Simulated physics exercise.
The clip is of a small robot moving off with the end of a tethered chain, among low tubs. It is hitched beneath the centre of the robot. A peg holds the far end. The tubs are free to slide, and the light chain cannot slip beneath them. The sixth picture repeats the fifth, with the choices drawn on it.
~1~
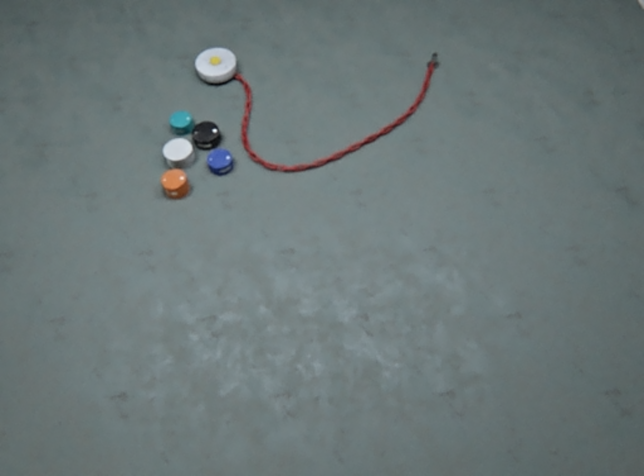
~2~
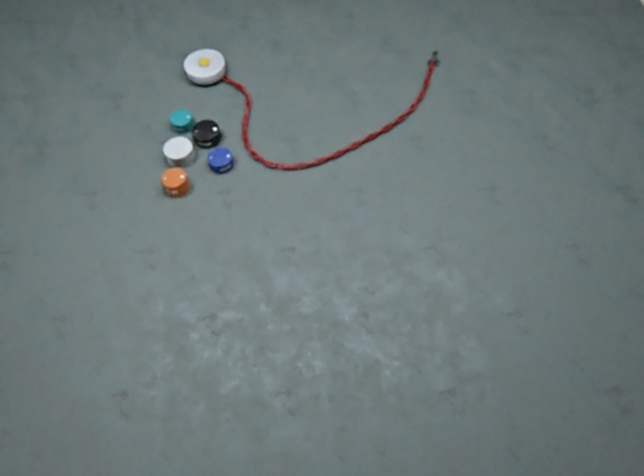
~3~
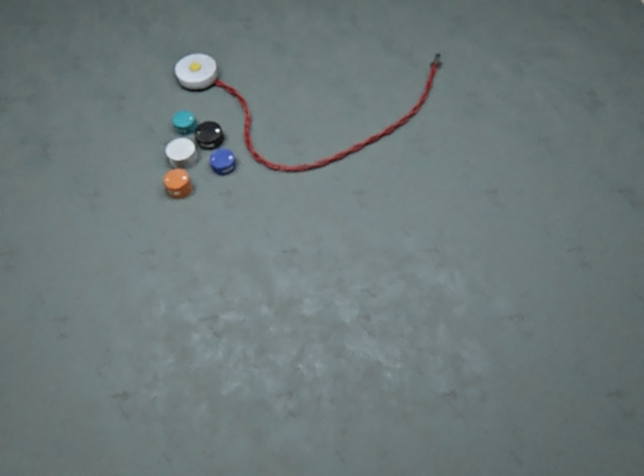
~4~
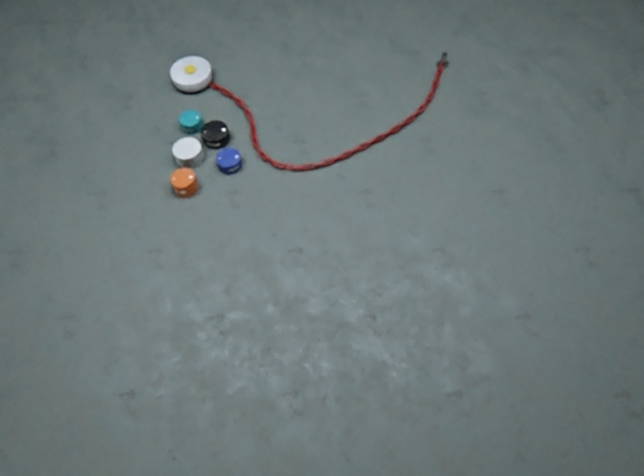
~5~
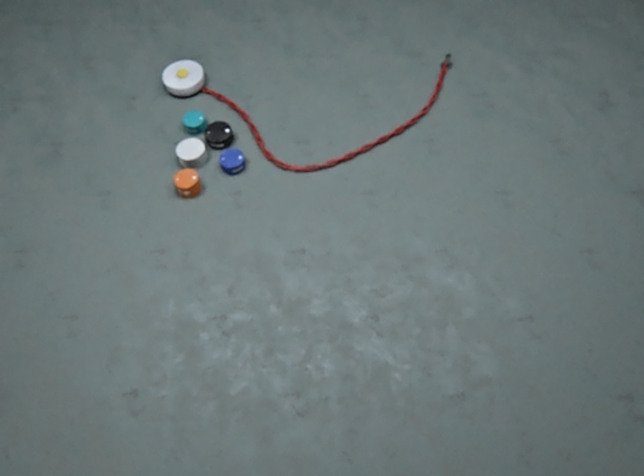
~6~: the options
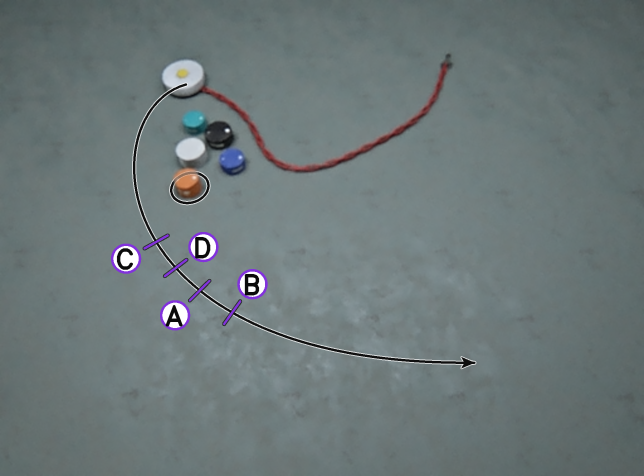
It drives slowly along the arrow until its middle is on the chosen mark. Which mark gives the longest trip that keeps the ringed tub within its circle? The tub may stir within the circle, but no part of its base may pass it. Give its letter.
Stop at C.
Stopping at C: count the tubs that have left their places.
Three.
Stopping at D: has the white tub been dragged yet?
By then, yes.
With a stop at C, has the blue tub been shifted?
No.
On the marked copy, A at (200, 291); B at (232, 313); C at (156, 242); D at (176, 268); the ring at (190, 188); the route from (186, 84) via (183, 276) to (474, 363).
With C. Early on, robot (139, 123); orange tub (188, 183).
Further on, robot (133, 184); orange tub (188, 183).
At the end, robot (154, 238); turquoise tub (206, 141); black tub (231, 140); white tub (195, 158); orange tub (188, 183); the orange tub is still in its ring.
As for the rest, A drags the ringed tub to (220, 207); B drags the ringed tub to (242, 218); D drags the ringed tub to (202, 195).
